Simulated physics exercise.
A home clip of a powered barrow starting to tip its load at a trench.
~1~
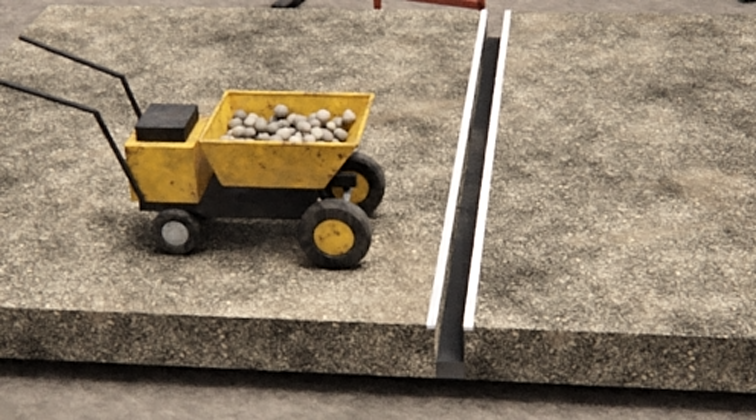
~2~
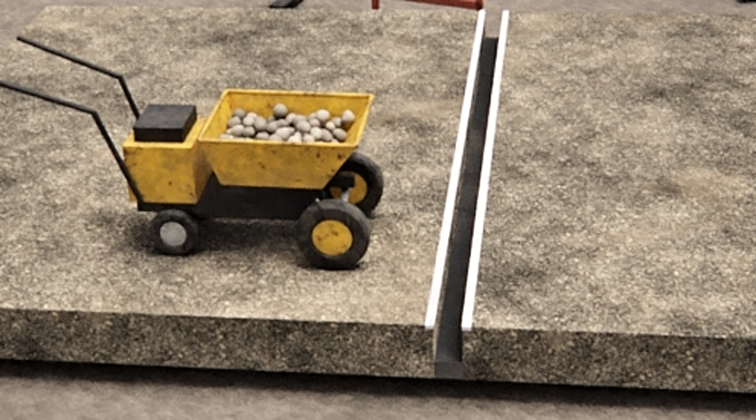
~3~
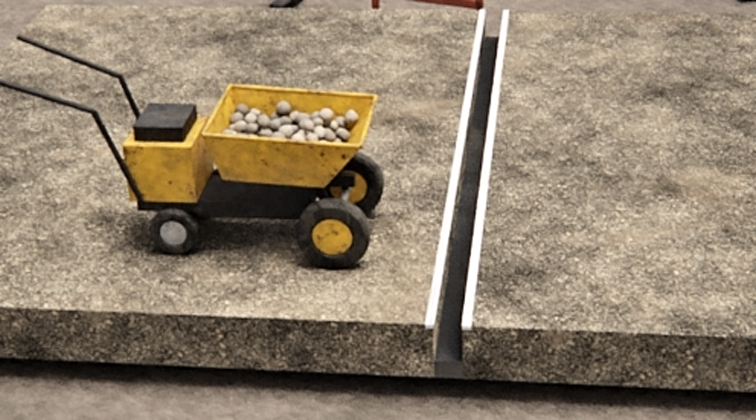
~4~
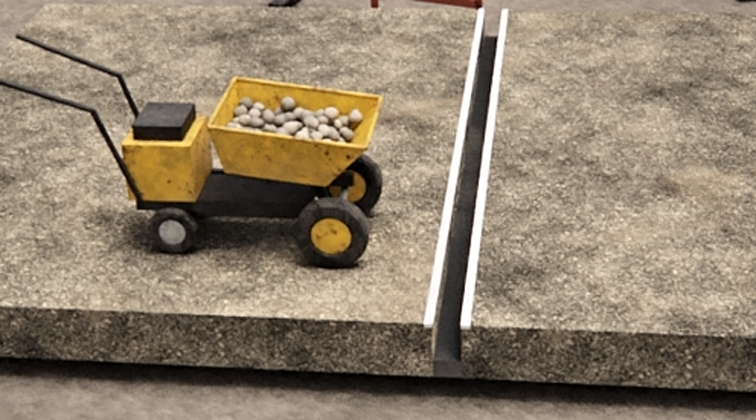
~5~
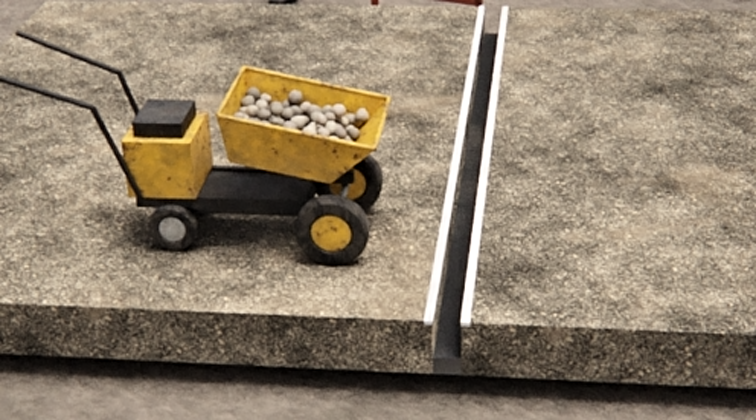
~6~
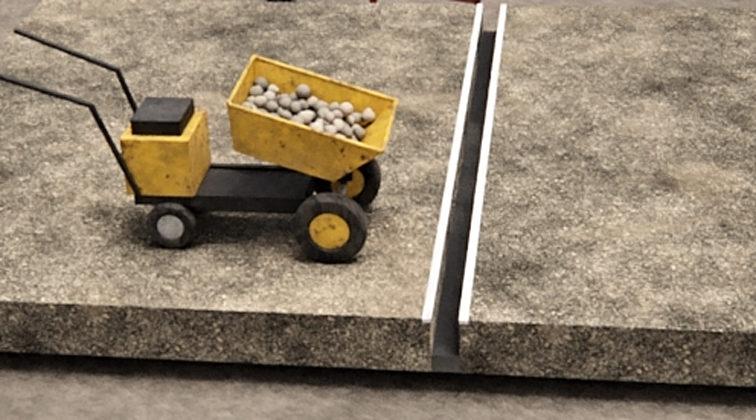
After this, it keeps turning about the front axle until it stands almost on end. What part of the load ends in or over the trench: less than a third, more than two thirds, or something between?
The trench takes from one third to two thirds.
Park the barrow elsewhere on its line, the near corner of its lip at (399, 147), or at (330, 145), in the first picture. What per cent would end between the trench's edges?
Roughly 0 per cent, and 50 per cent.
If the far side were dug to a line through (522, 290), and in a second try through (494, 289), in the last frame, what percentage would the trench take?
The first gives 100 %, the second 100 %.
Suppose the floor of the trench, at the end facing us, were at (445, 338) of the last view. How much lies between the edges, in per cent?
Close to 40 per cent.
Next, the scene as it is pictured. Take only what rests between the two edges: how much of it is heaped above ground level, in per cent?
About 25 per cent.
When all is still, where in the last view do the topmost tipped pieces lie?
Close to (492, 223).
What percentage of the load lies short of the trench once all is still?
About 0 per cent.
Soon, skip tipped steeply; all in the skip.
A while on, skip tipped right over; about two thirds in the skip; about a quarter in or heaped over the trench; a small part beyond it; a stray few falling.
Towards the end, skip tipped right over; a small part in the skip; about half in or heaped over the trench; about a third beyond it.
Finally, skip tipped right over; a small part in the skip; a stray few short of the trench; about half in or heaped over the trench; about a third beyond it.
